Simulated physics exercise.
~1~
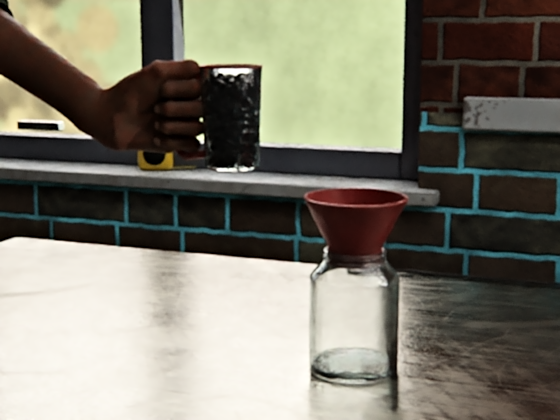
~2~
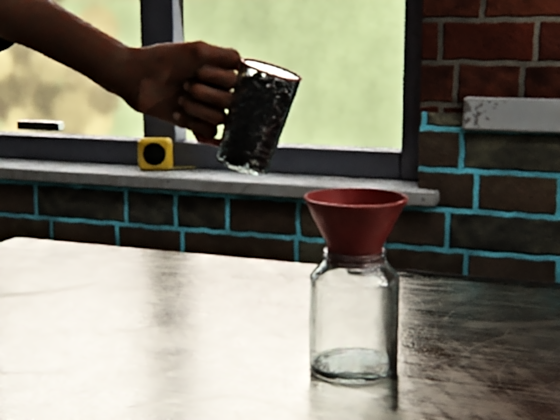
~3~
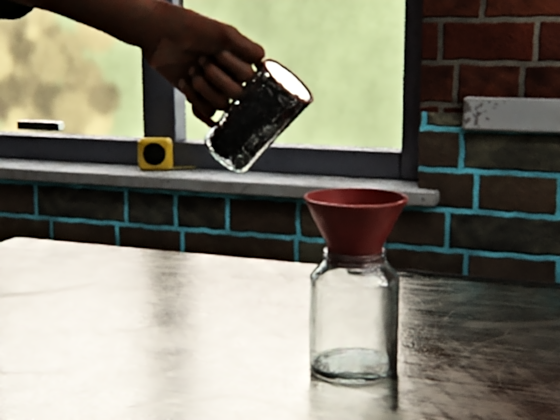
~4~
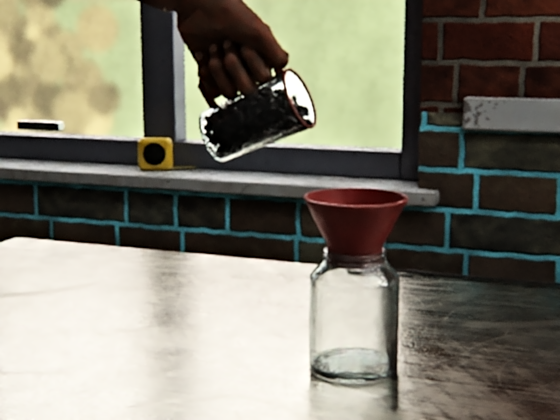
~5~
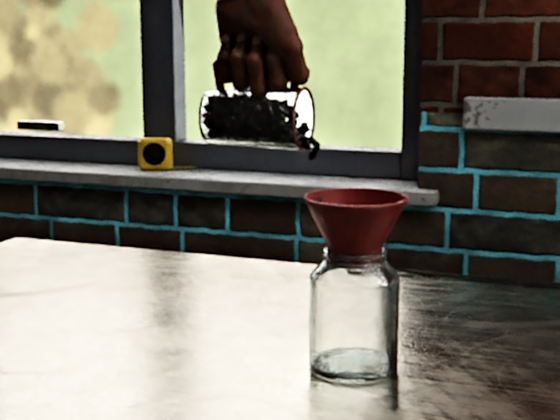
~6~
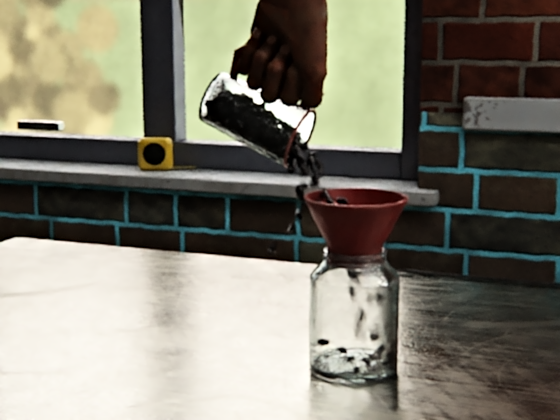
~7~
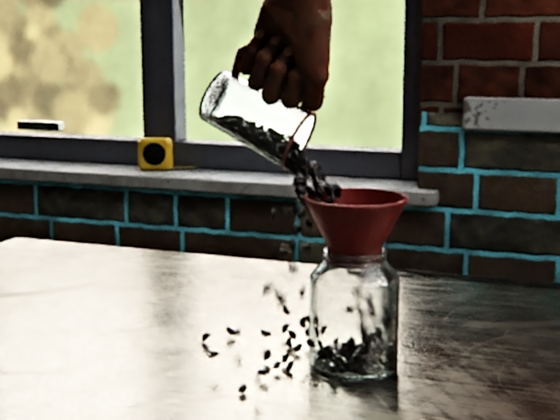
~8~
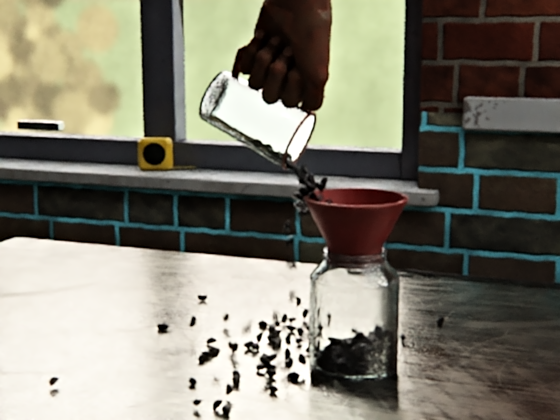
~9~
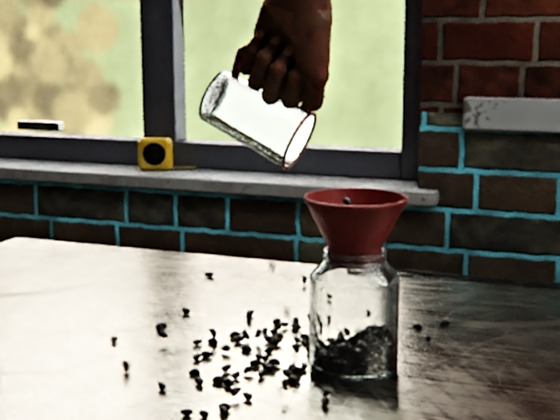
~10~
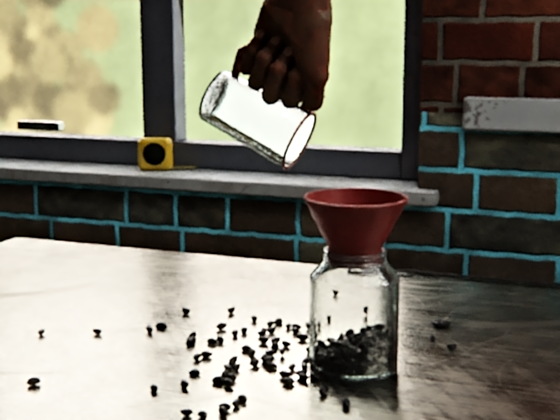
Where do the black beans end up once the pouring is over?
The larger part of the beans ends up inside the glass jar, while a fair share lies spilt on the table around it. Very few, if any, are left in the cup or the funnel.
At a table before a window and brick wall, a hand moves a clear cup of black beans right and tips it over a red funnel in a glass jar; most beans drop into the jar, others scatter across the tabletop, and the emptied cup stays tilted above.
